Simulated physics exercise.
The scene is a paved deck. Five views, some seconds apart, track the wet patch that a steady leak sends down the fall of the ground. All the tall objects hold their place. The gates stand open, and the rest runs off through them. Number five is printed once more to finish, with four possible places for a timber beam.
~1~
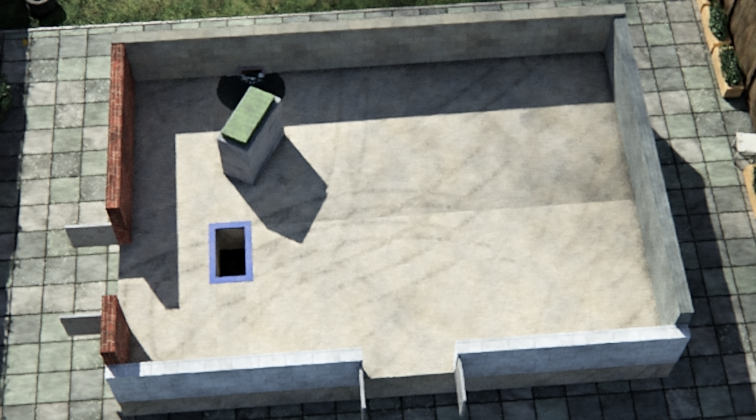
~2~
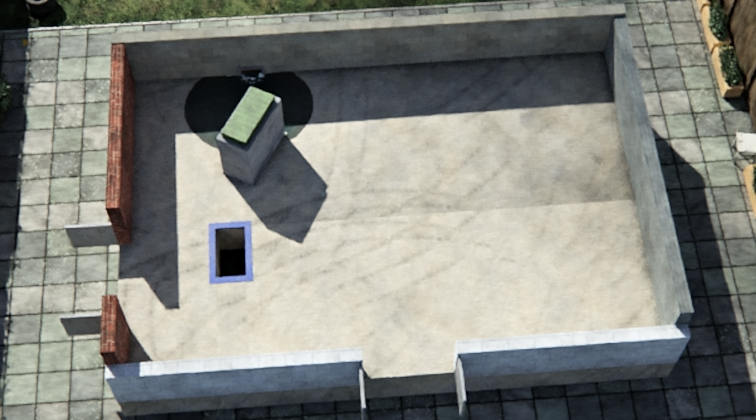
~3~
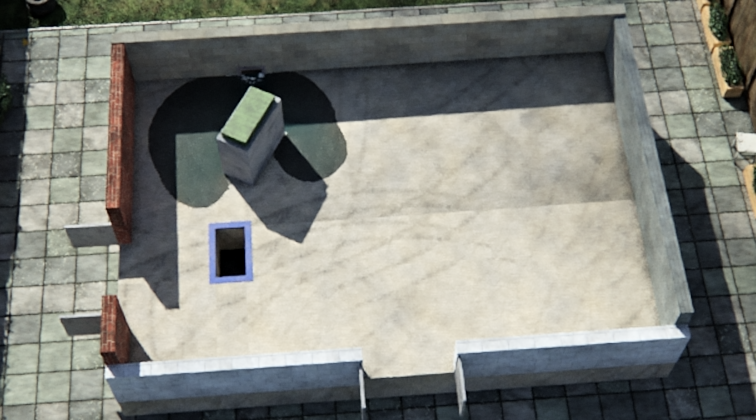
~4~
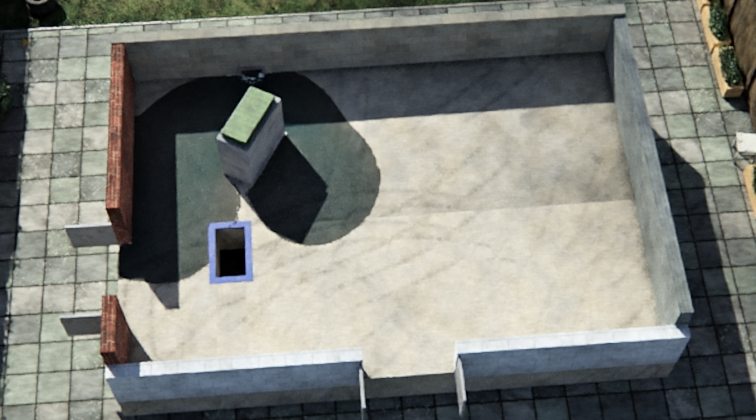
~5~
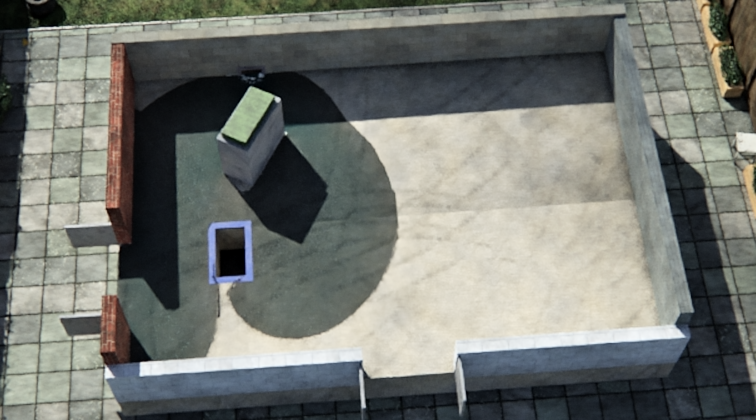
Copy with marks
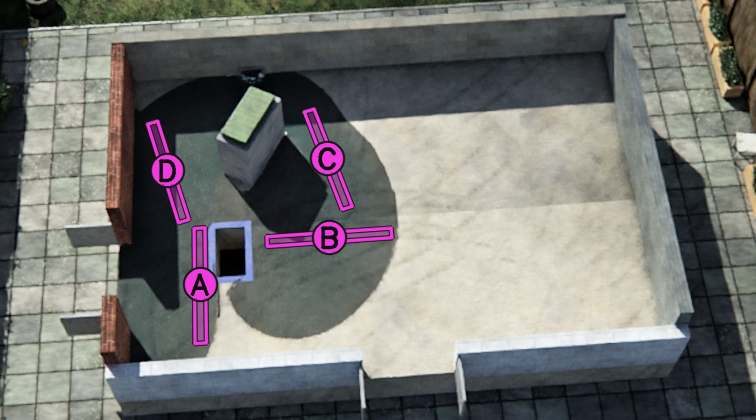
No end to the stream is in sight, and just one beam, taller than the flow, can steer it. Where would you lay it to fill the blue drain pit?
Best: D.
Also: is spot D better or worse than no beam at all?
It is better.
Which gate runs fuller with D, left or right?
More leaves on the left.
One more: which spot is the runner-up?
B.
In magenta, A from (200, 343) to (199, 228); B from (267, 241) to (391, 232); C from (309, 110) to (347, 207); D from (152, 122) to (183, 221).
For spot A, about 18 % of the stream goes into the blue drain pit, about 81 % out by the gates.
For spot B, about 34 % of the stream goes into the blue drain pit, about 59 % out by the gates.
For spot C, about 20 % of the stream goes into the blue drain pit, about 78 % out by the gates.
For spot D, about 48 % of the stream goes into the blue drain pit, about 48 % out by the gates.
